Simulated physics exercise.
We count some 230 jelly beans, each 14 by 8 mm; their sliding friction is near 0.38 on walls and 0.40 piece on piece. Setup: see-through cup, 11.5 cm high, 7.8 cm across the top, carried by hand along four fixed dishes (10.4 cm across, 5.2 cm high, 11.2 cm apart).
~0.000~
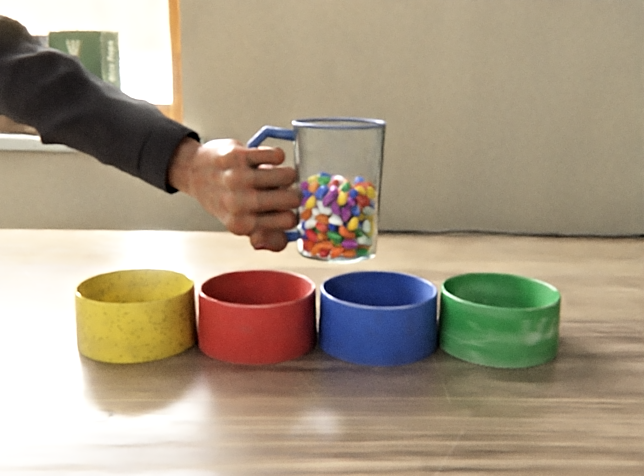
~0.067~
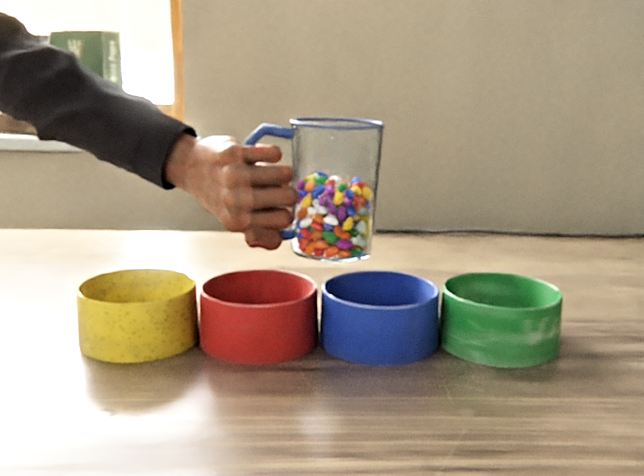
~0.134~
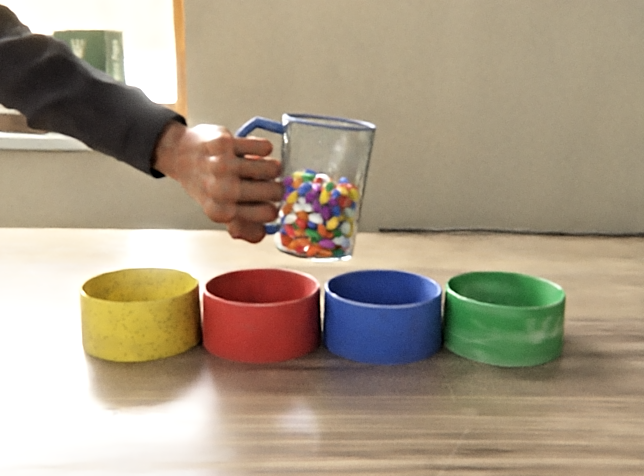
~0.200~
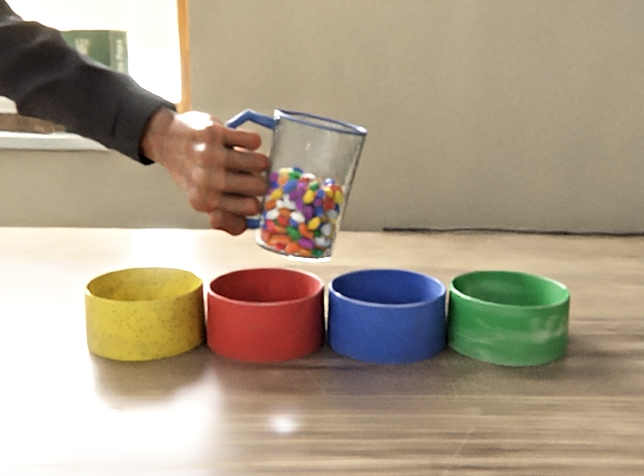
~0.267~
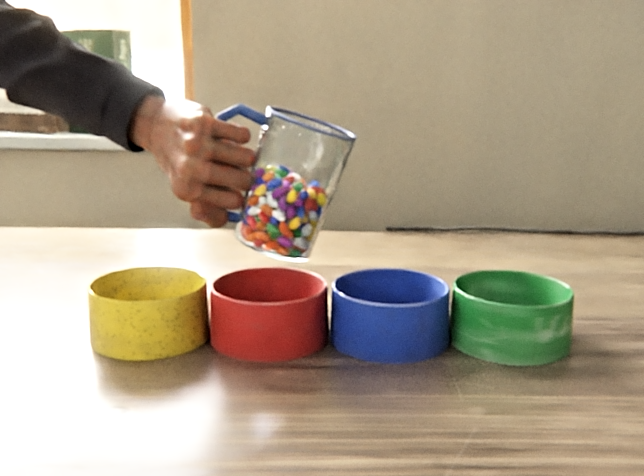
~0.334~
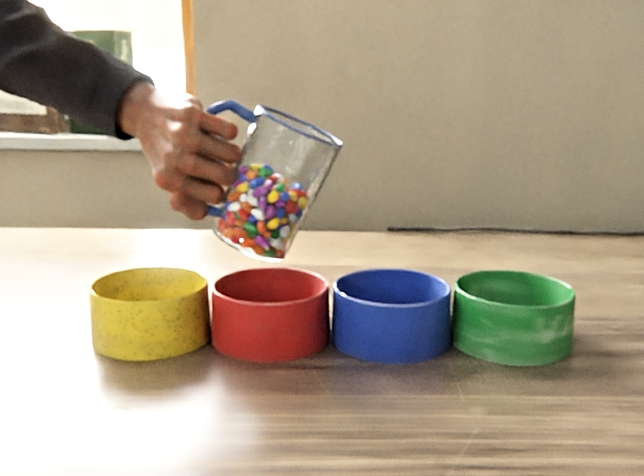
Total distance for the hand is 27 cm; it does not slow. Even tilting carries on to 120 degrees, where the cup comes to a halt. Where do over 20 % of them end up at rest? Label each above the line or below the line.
Red: Below the line; blue: Below the line; green: Below the line; yellow: Above the line; counter: Below the line.
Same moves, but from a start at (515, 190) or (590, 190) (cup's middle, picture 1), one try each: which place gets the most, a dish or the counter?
The winner: Red, then blue.
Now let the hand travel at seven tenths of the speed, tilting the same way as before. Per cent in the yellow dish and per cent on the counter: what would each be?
Yellow: 100; counter: 0.
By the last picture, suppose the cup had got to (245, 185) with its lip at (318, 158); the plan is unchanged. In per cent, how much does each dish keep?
In the end red holds 0, blue holds 0, green holds 0, yellow holds 100.
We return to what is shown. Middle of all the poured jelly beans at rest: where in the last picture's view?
(152, 314).
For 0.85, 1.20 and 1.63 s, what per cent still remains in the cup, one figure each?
In turn: 100 %, 100 %, 25 %.
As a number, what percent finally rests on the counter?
About 0 percent.
After 0.85 s, tilt 70 degrees; cup holds 100 %.
After 1.20 s, tilt 100 degrees; cup holds 100 %.
After 1.63 s, tilt 120 degrees; cup holds 25 %, yellow 75 %.
At rest (2.3 s), red 0 %, blue 0 %, green 0 %, yellow 100 %, counter 0 %.
